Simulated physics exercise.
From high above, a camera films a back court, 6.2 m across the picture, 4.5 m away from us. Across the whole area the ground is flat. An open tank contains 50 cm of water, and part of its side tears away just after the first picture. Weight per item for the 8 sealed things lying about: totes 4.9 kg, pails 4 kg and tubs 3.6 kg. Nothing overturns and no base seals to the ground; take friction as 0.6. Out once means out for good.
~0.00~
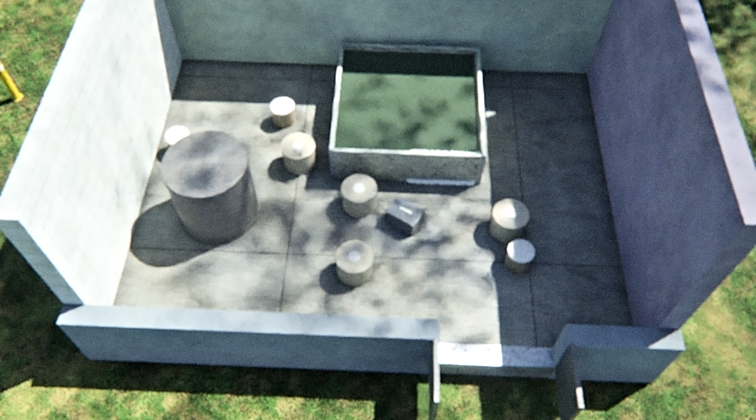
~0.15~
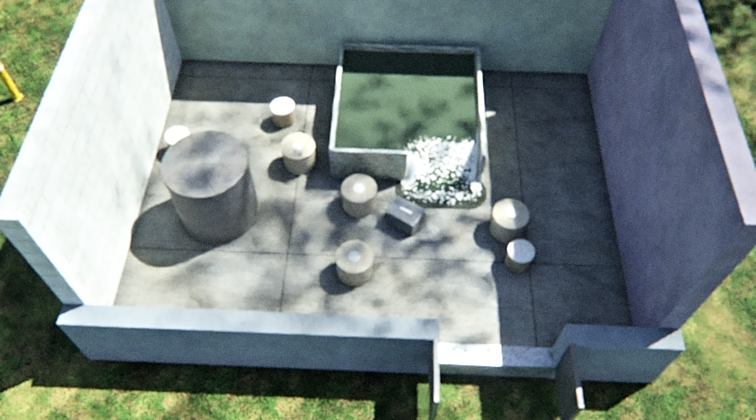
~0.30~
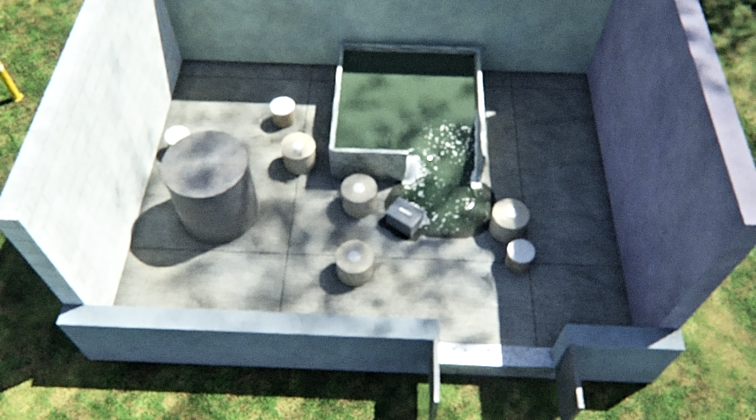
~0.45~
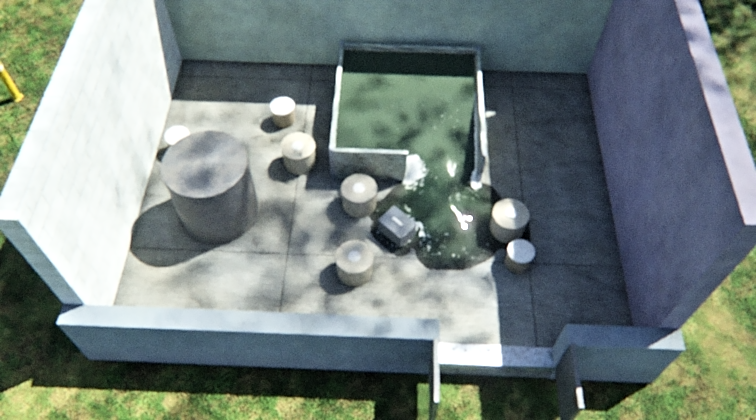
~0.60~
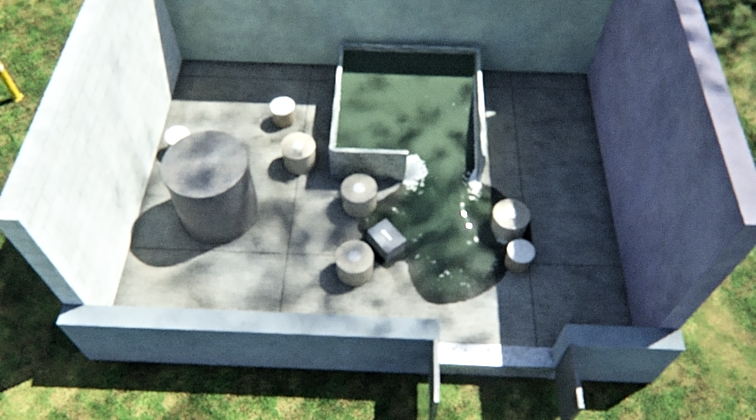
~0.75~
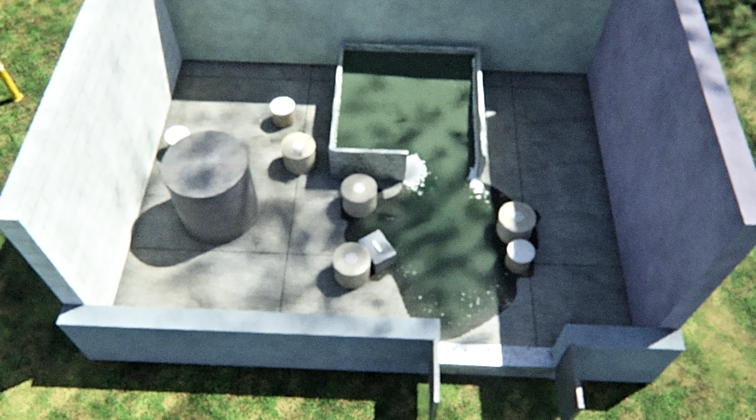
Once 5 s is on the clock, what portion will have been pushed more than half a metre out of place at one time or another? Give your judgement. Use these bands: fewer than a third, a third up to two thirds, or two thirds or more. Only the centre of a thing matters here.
It falls in a third up to two thirds.
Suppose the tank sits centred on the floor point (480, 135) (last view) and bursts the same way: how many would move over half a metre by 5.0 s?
2.
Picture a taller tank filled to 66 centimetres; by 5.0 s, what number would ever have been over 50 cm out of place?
Result: 4.
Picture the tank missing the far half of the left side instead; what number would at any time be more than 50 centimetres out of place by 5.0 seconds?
You'd get 3 in that case.
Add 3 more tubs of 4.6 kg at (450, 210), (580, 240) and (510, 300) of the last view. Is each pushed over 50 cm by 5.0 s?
In the order asked: Above the mark; above the mark; above the mark.
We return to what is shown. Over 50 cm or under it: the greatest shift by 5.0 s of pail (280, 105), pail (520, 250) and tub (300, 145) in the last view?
First falling below it, second exceeding it, third falling below it.
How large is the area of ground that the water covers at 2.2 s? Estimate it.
About 13 m2.
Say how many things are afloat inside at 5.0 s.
At that moment it comes to 4.
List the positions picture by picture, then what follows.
A tote at (406, 211), on the bottom; a tub at (511, 214) rests on the ground; water covers 3.6 m2; 0 of 8 have shifted, in the first picture.
A tote at (406, 211), on the bottom; a tub at (511, 214) rests on the ground; water covers 4.0 m2; 0 of 8 have shifted, in the second picture.
A tote at (405, 212), on the bottom; a tub at (511, 214), on the bottom; 4.6 m2 under water; 0 of 8 have shifted, in the third picture.
A tote at (398, 222), on the bottom, 20 cm from its start; a tub at (511, 214) rests on the ground; 5.2 m2 under water; 1 of 8 have shifted, in the fourth picture.
A tote at (387, 236), on the bottom, 44 cm from its start; a tub at (512, 214), on the bottom; 6.0 m2 under water; 1 of 8 have shifted, in the fifth picture.
A tote at (377, 247), on the bottom, 64 cm from its start; a tub at (518, 217), on the bottom, 9 cm from its start; 6.9 m2 under water; 2 of 8 have shifted, in the sixth picture.
After 1.1 s 1 of 8 are over 50 cm from their spots; 0 afloat.
After 2.2 s 4 of 8 are over 50 cm from their spots; 3 afloat.
After 3.5 s 4 of 8 are over 50 cm from their spots; 3 afloat.
After 5.0 s 4 of 8 are over 50 cm from their spots, and 4 have been at some point; 4 afloat.
